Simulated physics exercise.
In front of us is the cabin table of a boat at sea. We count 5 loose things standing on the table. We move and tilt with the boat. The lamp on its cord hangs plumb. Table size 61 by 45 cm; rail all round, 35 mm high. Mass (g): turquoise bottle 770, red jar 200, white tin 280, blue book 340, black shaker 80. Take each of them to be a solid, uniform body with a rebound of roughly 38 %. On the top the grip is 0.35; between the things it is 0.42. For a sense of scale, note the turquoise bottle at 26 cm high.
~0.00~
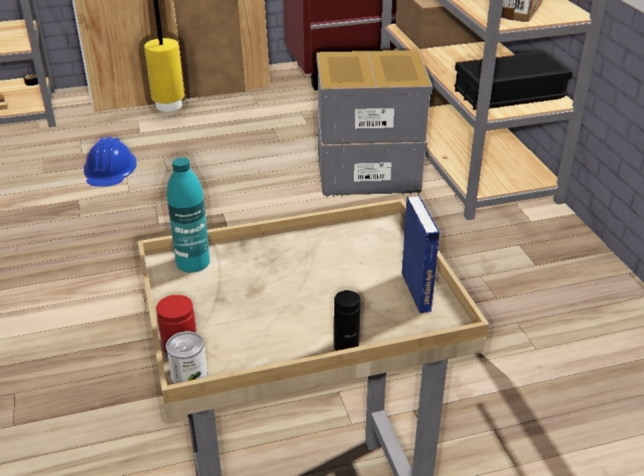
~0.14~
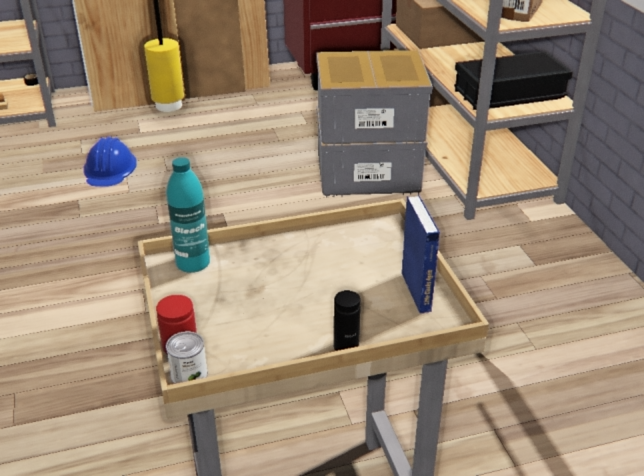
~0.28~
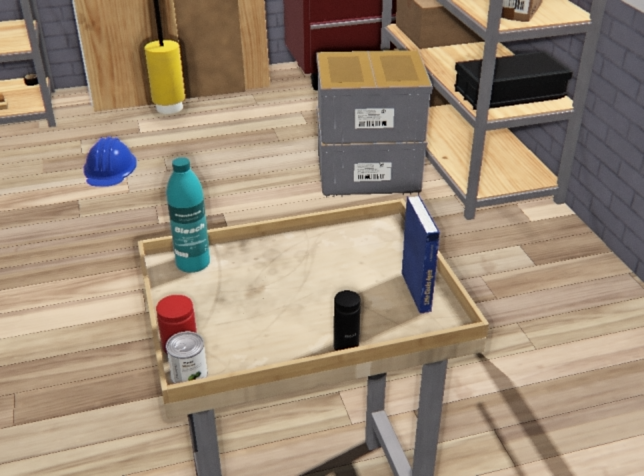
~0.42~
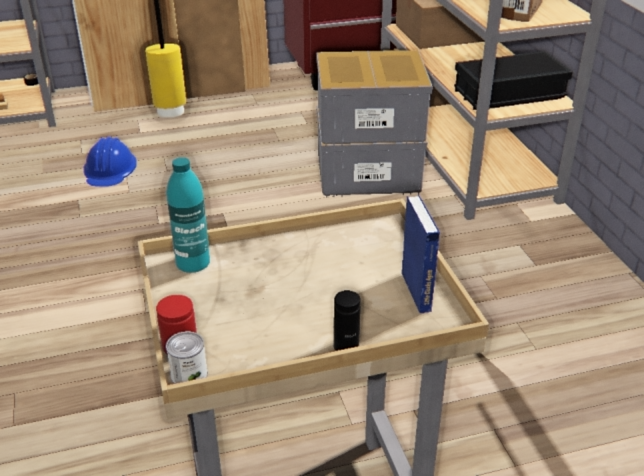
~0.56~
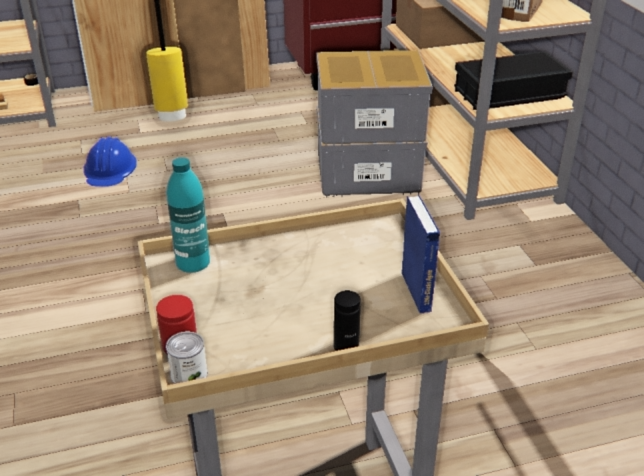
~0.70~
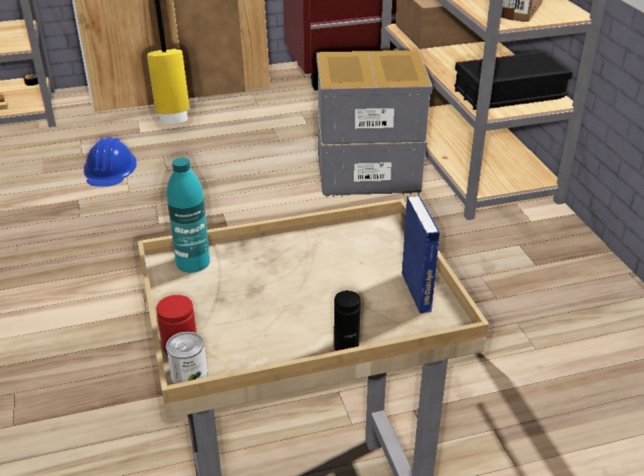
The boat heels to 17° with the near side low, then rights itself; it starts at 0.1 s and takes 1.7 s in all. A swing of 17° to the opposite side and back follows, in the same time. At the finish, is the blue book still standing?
Yes.
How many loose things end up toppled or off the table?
Altogether, 0.
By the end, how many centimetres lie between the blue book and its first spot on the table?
Around 0 centimetres.
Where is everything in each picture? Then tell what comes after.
The first picture shows boat level; blue book (419, 254); turquoise bottle (187, 214).
The second picture shows boat level; white tin (187, 359); black shaker (347, 323).
The third picture shows boat heeled 2°, near side down; turquoise bottle (187, 214); red jar (177, 326).
The fourth picture shows boat heeled 5°, near side down; white tin (187, 359); black shaker (347, 323).
The fifth picture shows boat heeled 10°, near side down; turquoise bottle (187, 214); red jar (177, 326).
The sixth picture shows boat heeled 14°, near side down; blue book (419, 254); white tin (187, 359).
Around 1.20 s, boat heeled 14°, near side down.
Around 2.10 s, boat heeled 5°, far side down.
Around 2.80 s, boat heeled 16°, far side down.
Around 3.60 s, boat level.
Finally (4.0 s), all 5 still in place (within 5 cm). Final places as that camera would see them, blue book near (419, 254).
